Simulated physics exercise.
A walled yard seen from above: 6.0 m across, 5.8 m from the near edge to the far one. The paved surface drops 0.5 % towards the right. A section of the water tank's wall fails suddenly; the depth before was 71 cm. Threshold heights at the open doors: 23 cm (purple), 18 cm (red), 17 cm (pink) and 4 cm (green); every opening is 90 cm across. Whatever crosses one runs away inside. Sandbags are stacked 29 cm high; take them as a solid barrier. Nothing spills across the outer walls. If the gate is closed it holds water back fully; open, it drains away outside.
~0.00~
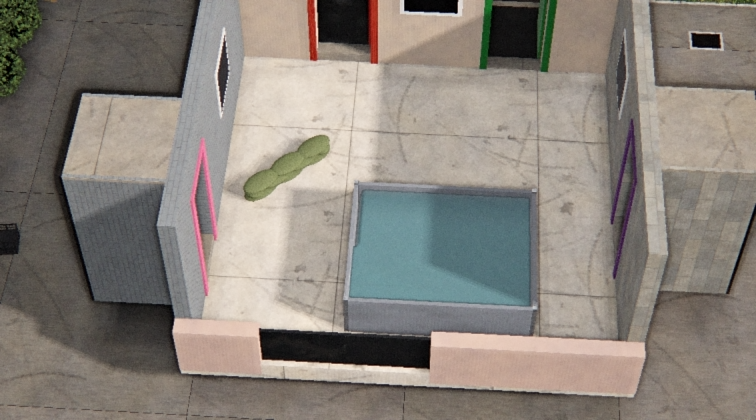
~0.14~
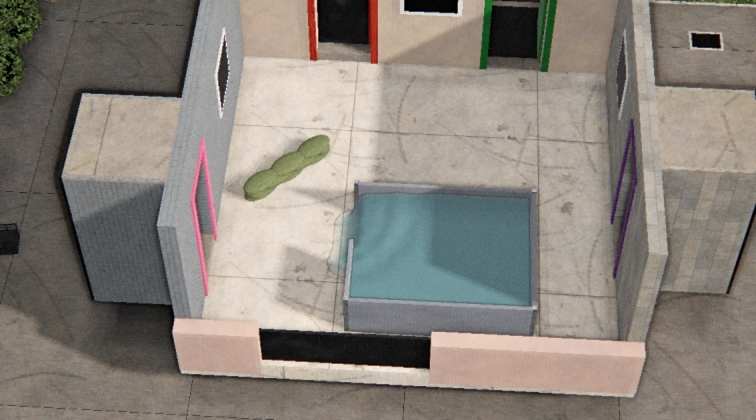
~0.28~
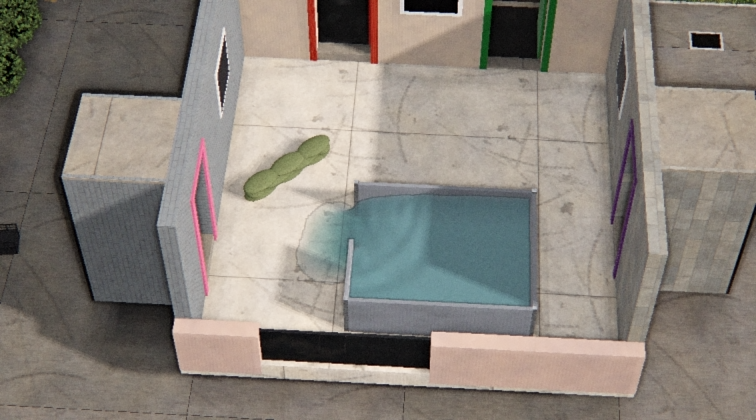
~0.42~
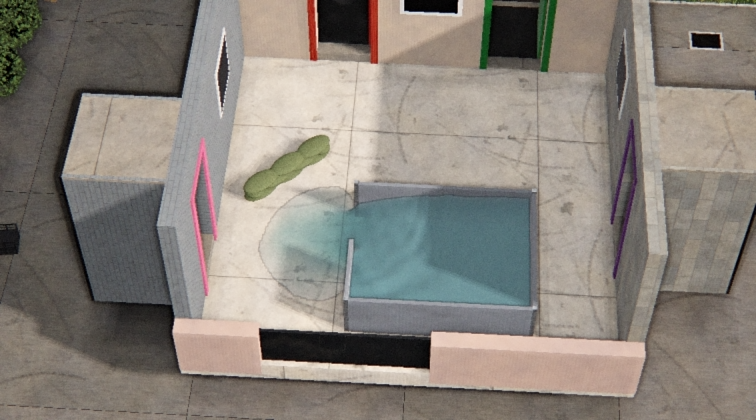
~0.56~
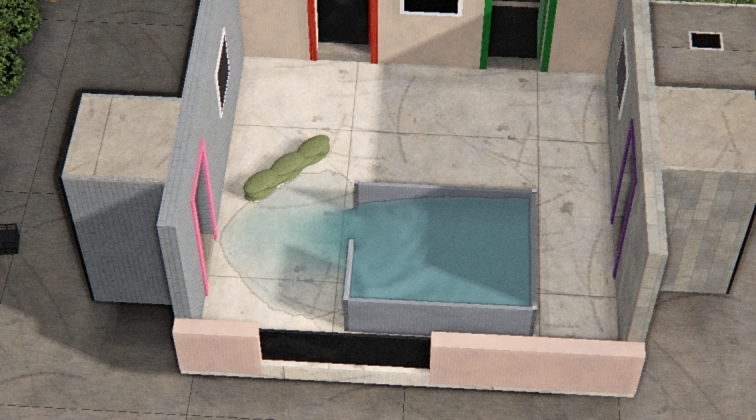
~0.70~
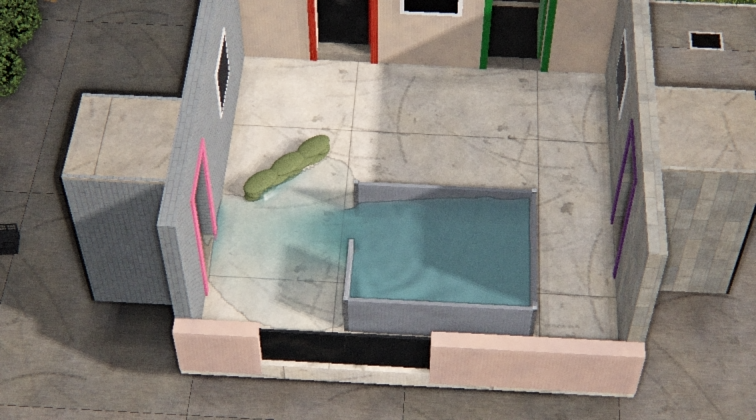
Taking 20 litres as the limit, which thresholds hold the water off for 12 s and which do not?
Within that time: At the purple door it keeps below the limit; at the red door it stays under the limit; at the pink door it goes over the limit; at the green door it passes the limit.
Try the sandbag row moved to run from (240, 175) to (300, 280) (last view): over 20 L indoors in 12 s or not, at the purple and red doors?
Against that limit: Purple below, red past it.
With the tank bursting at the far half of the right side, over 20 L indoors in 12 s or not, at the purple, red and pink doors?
Against that limit: Purple above, red not over, pink not over.
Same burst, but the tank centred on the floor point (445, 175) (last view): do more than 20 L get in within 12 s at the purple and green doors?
Against that limit: Purple below, green past it.
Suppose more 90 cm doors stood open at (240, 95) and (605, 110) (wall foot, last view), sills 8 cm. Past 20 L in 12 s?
In turn: Not over, above.
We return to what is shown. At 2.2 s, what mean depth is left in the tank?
About 45 cm.
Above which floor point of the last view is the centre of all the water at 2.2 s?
At about (378, 261).
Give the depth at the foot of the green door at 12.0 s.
Roughly 10.0 cm deep.
After 1.4 s water covers 25 % of the floor and is deepest (44 cm) near (219, 218); purple door not reached, red door not reached, pink door 33 cm at the sill, 29 L in, green door not reached.
After 2.2 s water covers 40 % of the floor and is deepest (45 cm) near (219, 218); purple door not reached, red door not reached, pink door 36 cm at the sill, 98 L in, green door not reached.
After 3.5 s water covers 65 % of the floor and is deepest (34 cm) near (198, 347); purple door not reached, red door 12 cm at the sill, 0 L in, pink door 26 cm at the sill, 180 L in, green door not reached.
After 7.0 s water covers 95 % of the floor and is deepest (22 cm) near (613, 370); purple door 4 cm at the sill, 0 L in, red door 9 cm at the sill, 0 L in, pink door 16 cm at the sill, 223 L in, green door 6 cm at the sill, 6 L in.
After 12.0 s water covers 95 % of the floor and is deepest (18 cm) near (600, 369); purple door 13 cm at the sill, 0 L in, red door 6 cm at the sill, 0 L in, pink door 11 cm at the sill, 223 L in, green door 10 cm at the sill, 93 L in.
